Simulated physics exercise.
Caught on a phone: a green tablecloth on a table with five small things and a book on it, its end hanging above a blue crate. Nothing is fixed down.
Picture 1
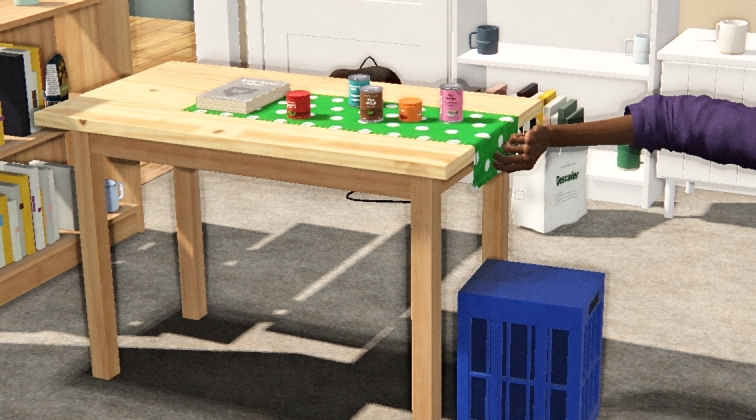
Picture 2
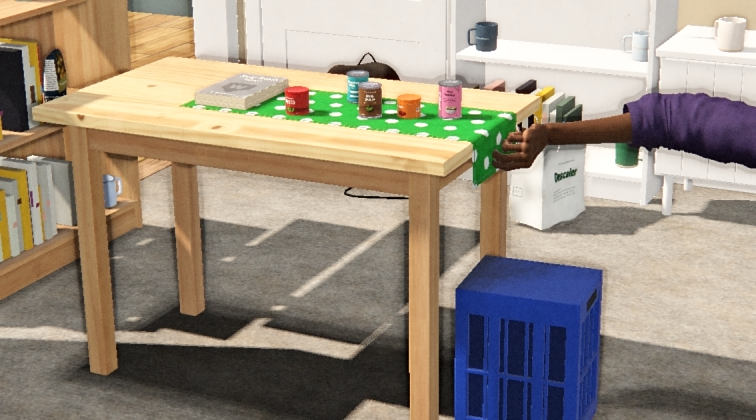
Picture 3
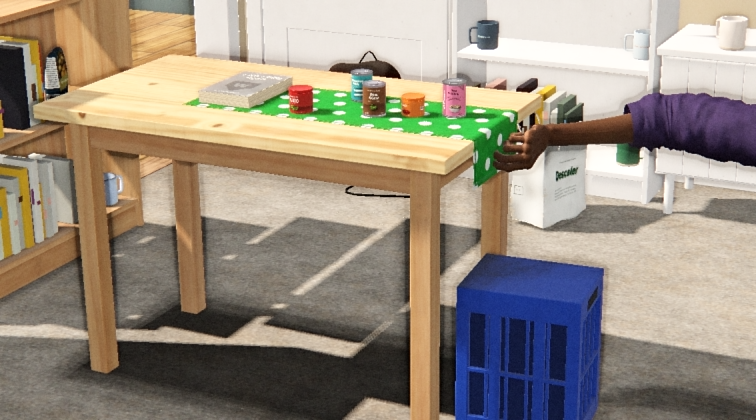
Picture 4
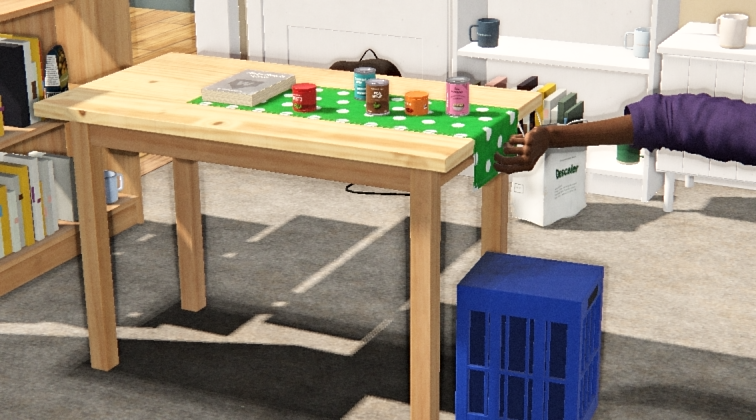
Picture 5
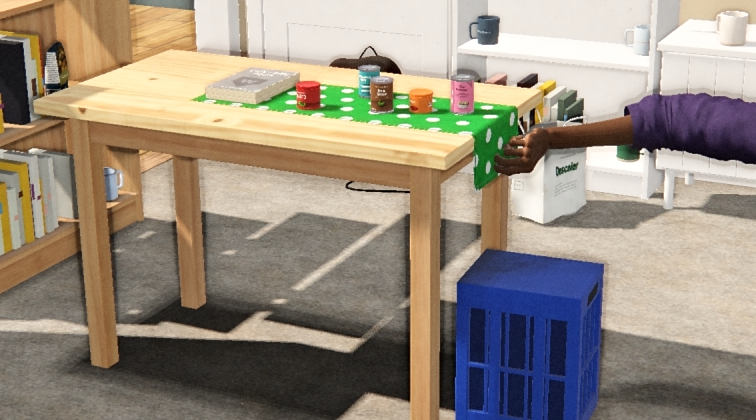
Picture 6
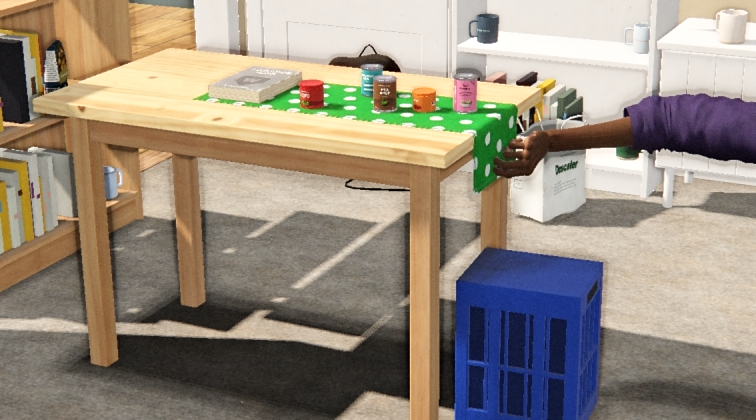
In a room with bookshelves and a white cabinet, a dark-sleeved arm reaches in from the right and grips the hanging end of a green polka-dot cloth above a blue crate. The cloth slides slightly rightward across the wooden table, carrying the book and five small containers a short way with it.
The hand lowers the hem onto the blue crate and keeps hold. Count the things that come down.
Over the edge go two.
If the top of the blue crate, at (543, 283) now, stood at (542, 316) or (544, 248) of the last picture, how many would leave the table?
Then 3 and 1.
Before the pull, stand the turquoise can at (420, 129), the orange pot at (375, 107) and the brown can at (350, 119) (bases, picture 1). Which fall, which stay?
The turquoise can drops off, the orange pot remains up, the brown can remains up.
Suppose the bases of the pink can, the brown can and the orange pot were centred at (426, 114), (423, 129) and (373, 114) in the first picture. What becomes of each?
The pink can comes down, the brown can goes over, the orange pot remains up.
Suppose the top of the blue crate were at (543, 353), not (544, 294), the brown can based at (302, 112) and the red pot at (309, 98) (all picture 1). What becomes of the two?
The brown can keeps its place on top; the red pot stays on.
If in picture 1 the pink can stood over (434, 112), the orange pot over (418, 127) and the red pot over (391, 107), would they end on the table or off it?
The pink can tumbles off; the orange pot drops off; the red pot stays on.
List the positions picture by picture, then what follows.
In the first frame, hem (473, 192); pink can (451, 86); orange pot (410, 101); brown can (371, 88); turquoise can (359, 77); red pot (298, 93); top of the crate (544, 294).
In the second frame, hem (472, 189); pink can (450, 82).
In the third frame, hem (473, 190); orange pot (413, 95).
In the fourth frame, hem (473, 192); brown can (378, 81); top of the crate (543, 287).
In the fifth frame, hem (475, 194); turquoise can (369, 68).
In the sixth frame, hem (473, 197); pink can (466, 76); orange pot (424, 90); brown can (385, 78); turquoise can (372, 66); red pot (312, 82).
Soon after, hem near (496, 239); pink can gone.
Then, hem on the crate; pink can and orange pot gone.
At rest, hem on the crate; pink can and orange pot gone. The table loses two.
